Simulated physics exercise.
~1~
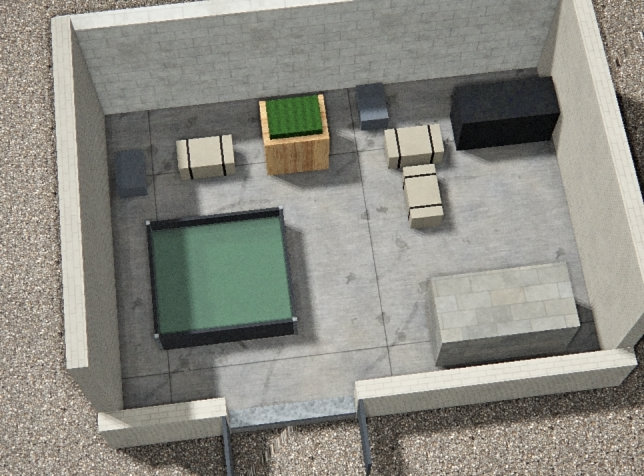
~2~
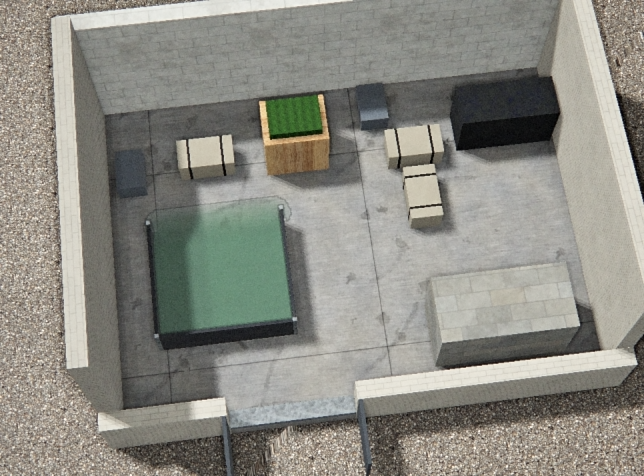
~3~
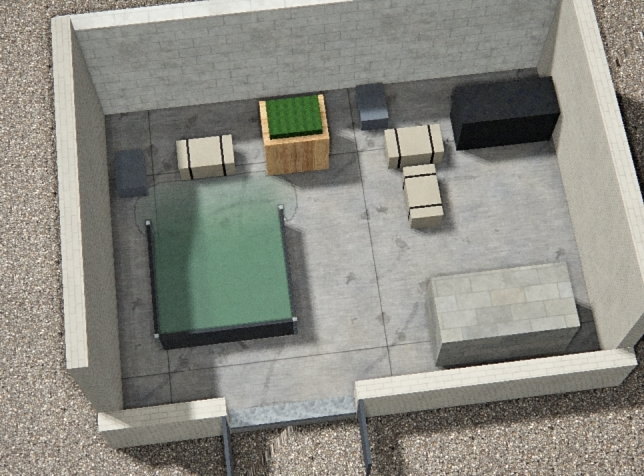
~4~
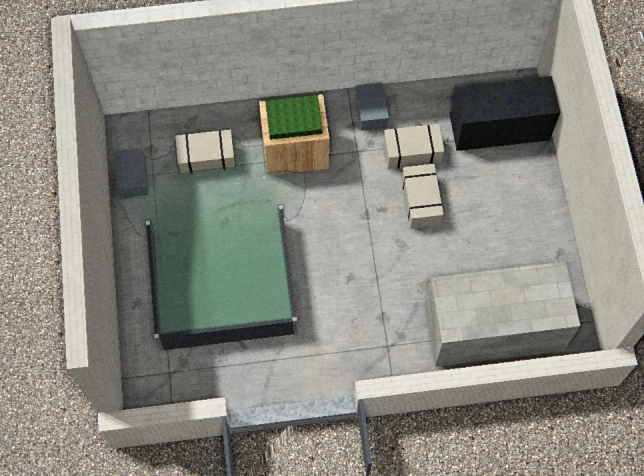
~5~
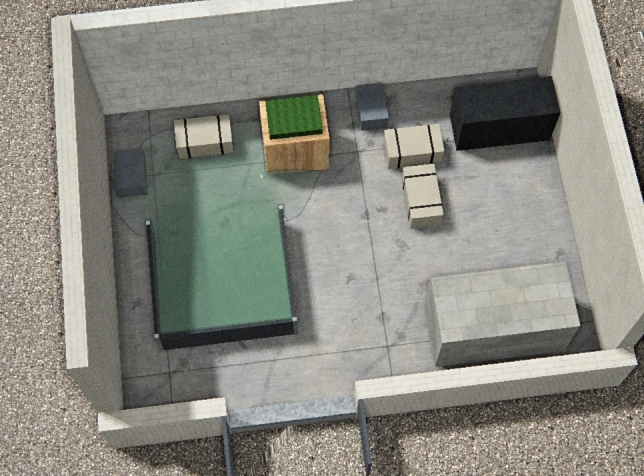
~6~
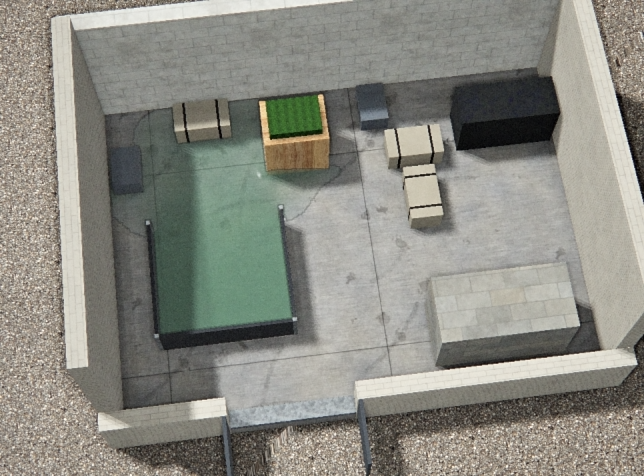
The clip opens on a walled yard with scattered boxes and a dark-rimmed pool of green water, whose far side gives way. Water spreads toward the back wall, reaches the strapped beige trunk and pushes it backward, and then the small grey crate at left shifts slightly.
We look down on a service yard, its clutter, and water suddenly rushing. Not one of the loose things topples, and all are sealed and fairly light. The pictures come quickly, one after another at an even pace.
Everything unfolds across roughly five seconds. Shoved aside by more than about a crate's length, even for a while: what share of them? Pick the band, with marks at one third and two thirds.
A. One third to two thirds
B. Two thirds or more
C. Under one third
Two thirds or more.
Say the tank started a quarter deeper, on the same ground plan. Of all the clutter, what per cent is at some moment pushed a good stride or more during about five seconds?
I'd put it near 100 out of a hundred.
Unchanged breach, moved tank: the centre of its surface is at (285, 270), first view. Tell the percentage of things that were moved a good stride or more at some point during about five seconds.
It works out near 100 %.
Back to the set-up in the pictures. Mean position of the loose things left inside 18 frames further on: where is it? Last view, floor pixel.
Around (340, 166).
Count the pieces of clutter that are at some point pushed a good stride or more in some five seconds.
5.
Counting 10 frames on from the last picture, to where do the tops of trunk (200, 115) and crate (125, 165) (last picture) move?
Roughly (181, 97), then (130, 129).
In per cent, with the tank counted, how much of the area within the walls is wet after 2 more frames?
It comes to some 30 in a hundred.
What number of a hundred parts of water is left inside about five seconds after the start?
I'd put it close to 100 percent.
A moment on, 1 of 5 are well off their spots; 2 afloat.
Next, 2 of 5 are well off their spots; 2 afloat.
Later, 5 of 5 are well off their spots; 4 afloat.
In the end, 5 of 5 are well off their spots, and 5 have been at some point; 5 afloat.
